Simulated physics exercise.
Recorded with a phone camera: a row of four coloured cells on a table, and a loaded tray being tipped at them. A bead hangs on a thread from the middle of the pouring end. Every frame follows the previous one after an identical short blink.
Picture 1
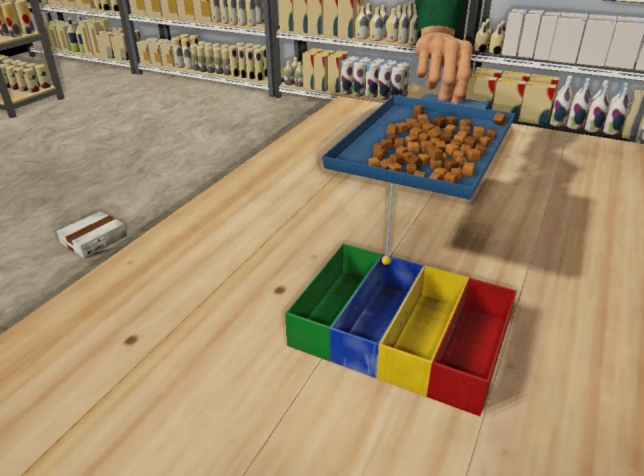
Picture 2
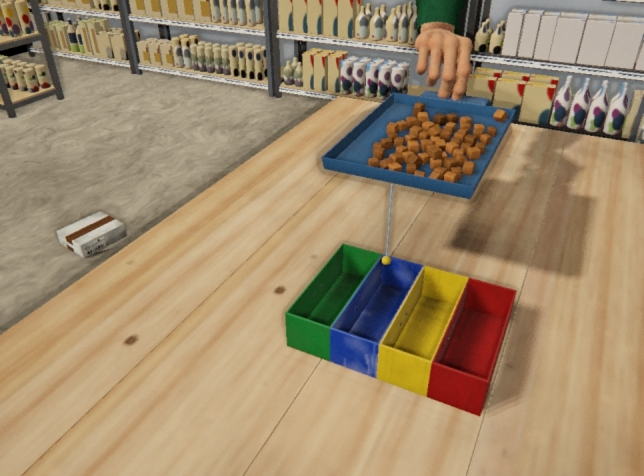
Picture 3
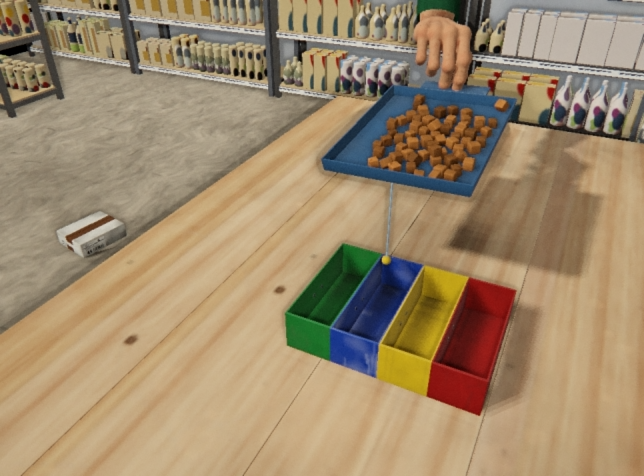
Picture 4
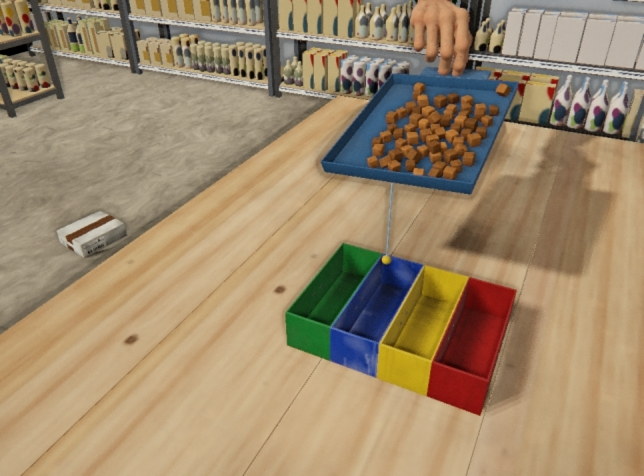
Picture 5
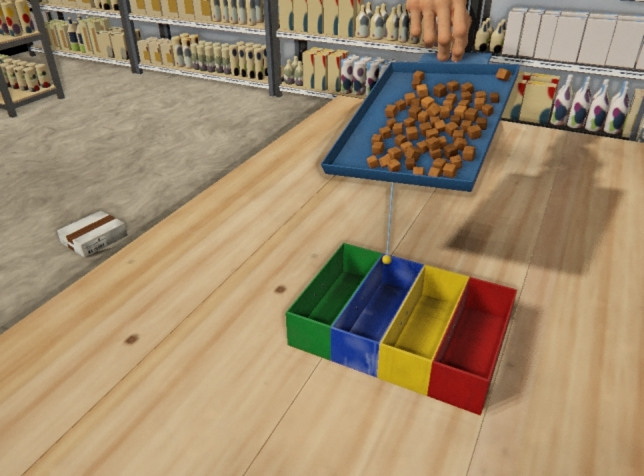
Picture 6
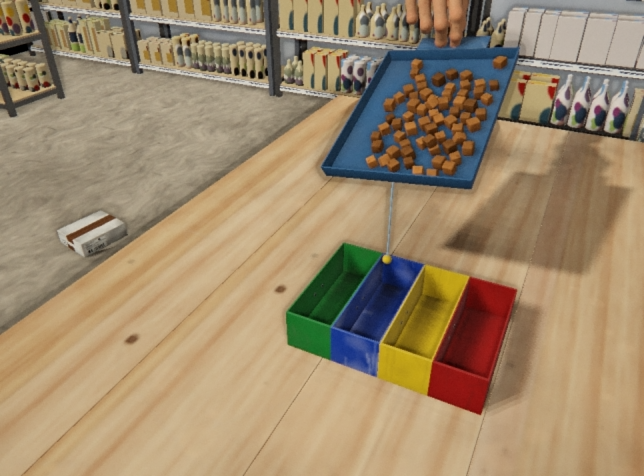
We see a hand at the far edge of a blue tray of brown cubes above green, blue, yellow and red cells; the tray starts level, then its far side rises steadily while the cubes shift only slightly.
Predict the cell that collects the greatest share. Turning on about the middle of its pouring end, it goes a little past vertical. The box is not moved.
The green cell collects the greatest share.
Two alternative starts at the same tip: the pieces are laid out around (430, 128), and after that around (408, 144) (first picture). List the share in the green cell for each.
The first start gives 40 percent and the second 40 percent.
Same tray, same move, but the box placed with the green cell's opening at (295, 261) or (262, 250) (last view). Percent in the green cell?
30 %, then 0 %.
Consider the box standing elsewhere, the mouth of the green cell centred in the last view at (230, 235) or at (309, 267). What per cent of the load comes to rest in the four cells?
About 60 % and 80 %.
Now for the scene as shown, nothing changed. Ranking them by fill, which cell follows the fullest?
Second: The blue one.
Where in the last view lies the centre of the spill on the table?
Roughly at (262, 328).
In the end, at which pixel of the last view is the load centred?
Close to (309, 325) in the last picture.
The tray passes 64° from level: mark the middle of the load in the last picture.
Load centre: Approx. (376, 137).
Shortly afterwards, tray tipped steeply; the whole lot on the tray.
Next, tray tipped past a quarter turn; all but a few on the tray; only a few in the green cell.
Some moments later, tray tipped past a quarter turn; near a third in the green cell; a little in the blue cell; only a few in the yellow cell; near half falling or outside the box.
In the end, tray tipped past a quarter turn; near a third in the green cell; a little in the blue cell; only a few in the yellow cell; none at all in the red cell; near half outside the box.
